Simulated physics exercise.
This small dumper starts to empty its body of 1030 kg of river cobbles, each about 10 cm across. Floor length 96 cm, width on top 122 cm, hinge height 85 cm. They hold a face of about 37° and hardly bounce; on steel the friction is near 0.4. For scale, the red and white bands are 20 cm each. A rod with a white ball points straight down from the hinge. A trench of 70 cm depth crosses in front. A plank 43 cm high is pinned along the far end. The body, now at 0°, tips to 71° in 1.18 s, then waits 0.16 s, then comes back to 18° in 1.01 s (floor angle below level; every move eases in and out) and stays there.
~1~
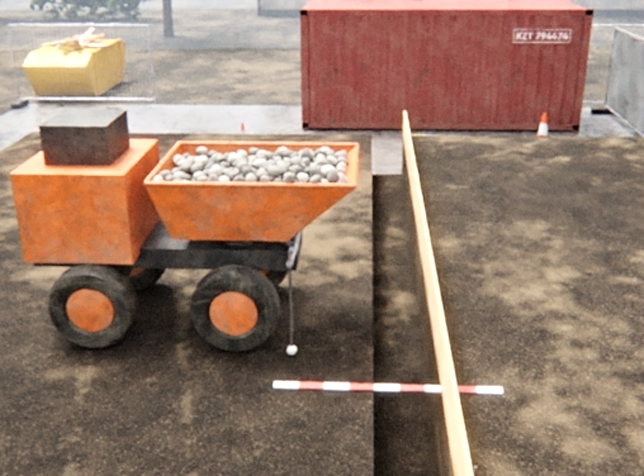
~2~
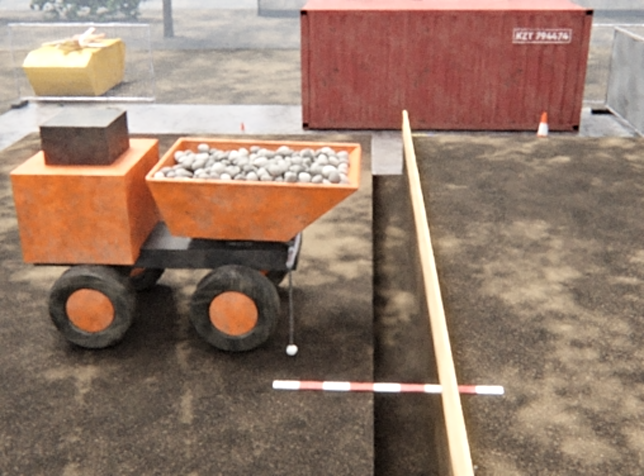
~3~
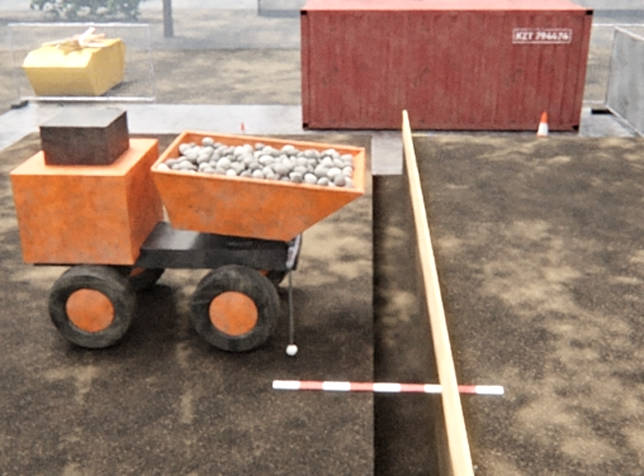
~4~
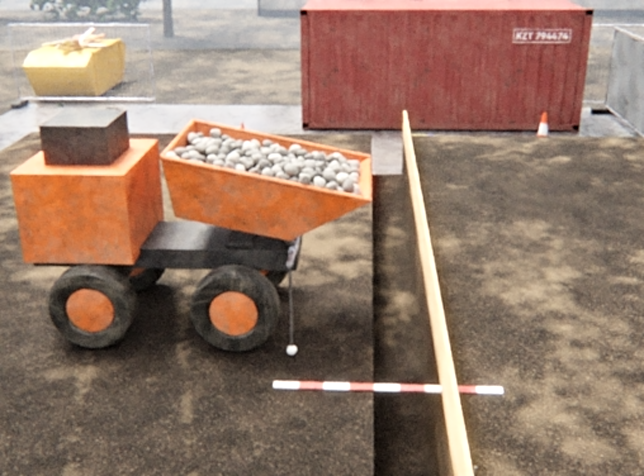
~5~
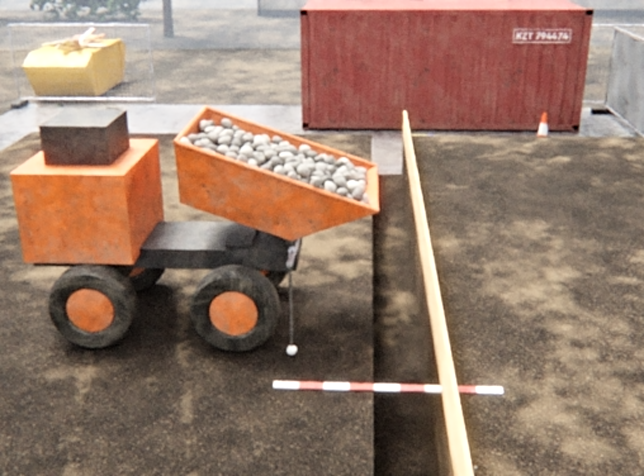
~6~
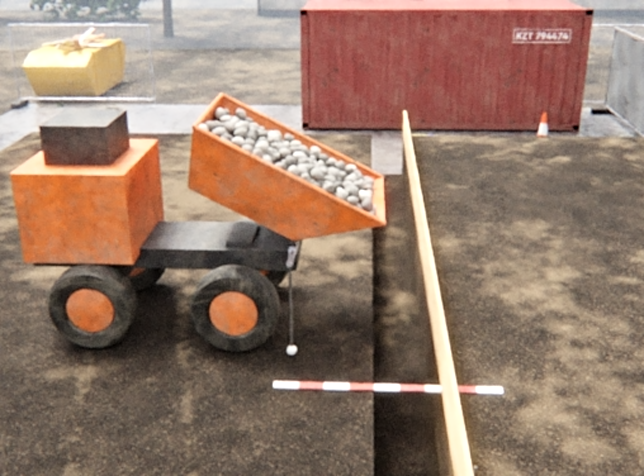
Orange dumper's body of rounded grey stones tilting steadily down to the right beside a plank-edged trench, its wheels staying still.
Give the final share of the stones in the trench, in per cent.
Roughly 55 per cent ends in the trench.
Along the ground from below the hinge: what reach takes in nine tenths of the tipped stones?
About 230 cm.
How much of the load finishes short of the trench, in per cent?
Near 0 in a hundred.
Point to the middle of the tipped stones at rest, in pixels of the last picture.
Near (424, 361).
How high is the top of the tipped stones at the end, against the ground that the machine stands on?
About 20 cm above it.
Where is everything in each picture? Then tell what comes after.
In the first frame, the body is at 0°, its lip at (356, 186); the top of the load is at (285, 158).
The second frame shows lip at (358, 188), floor tilted 1°, highest stones at (272, 157).
The third frame shows lip at (363, 193), floor tilted 5°, highest stones at (217, 154).
In the fourth frame, the body is at 11°, its lip at (370, 201); the top of the load is at (212, 142).
In the fifth frame, the body is at 19°, its lip at (378, 211); the top of the load is at (213, 131).
In the sixth frame, the body is at 27°, its lip at (385, 224); the top of the load is at (228, 119).
A little later the floor is at 60°; 99 % in the body, 1 % in the trench; the foremost stones are at (399, 249).
Then the floor is at 71°; 69 % in the body, 29 % in the trench, 2 % past the trench; the foremost stones are at (449, 281).
Later still the floor is at 18°; 8 % in the body, 53 % in the trench, 38 % past the trench; the foremost stones are past the picture's edge.
In the end the floor is at 18°; 8 % in the body, 53 % in the trench, 38 % past the trench; the foremost stones are past the picture's edge.
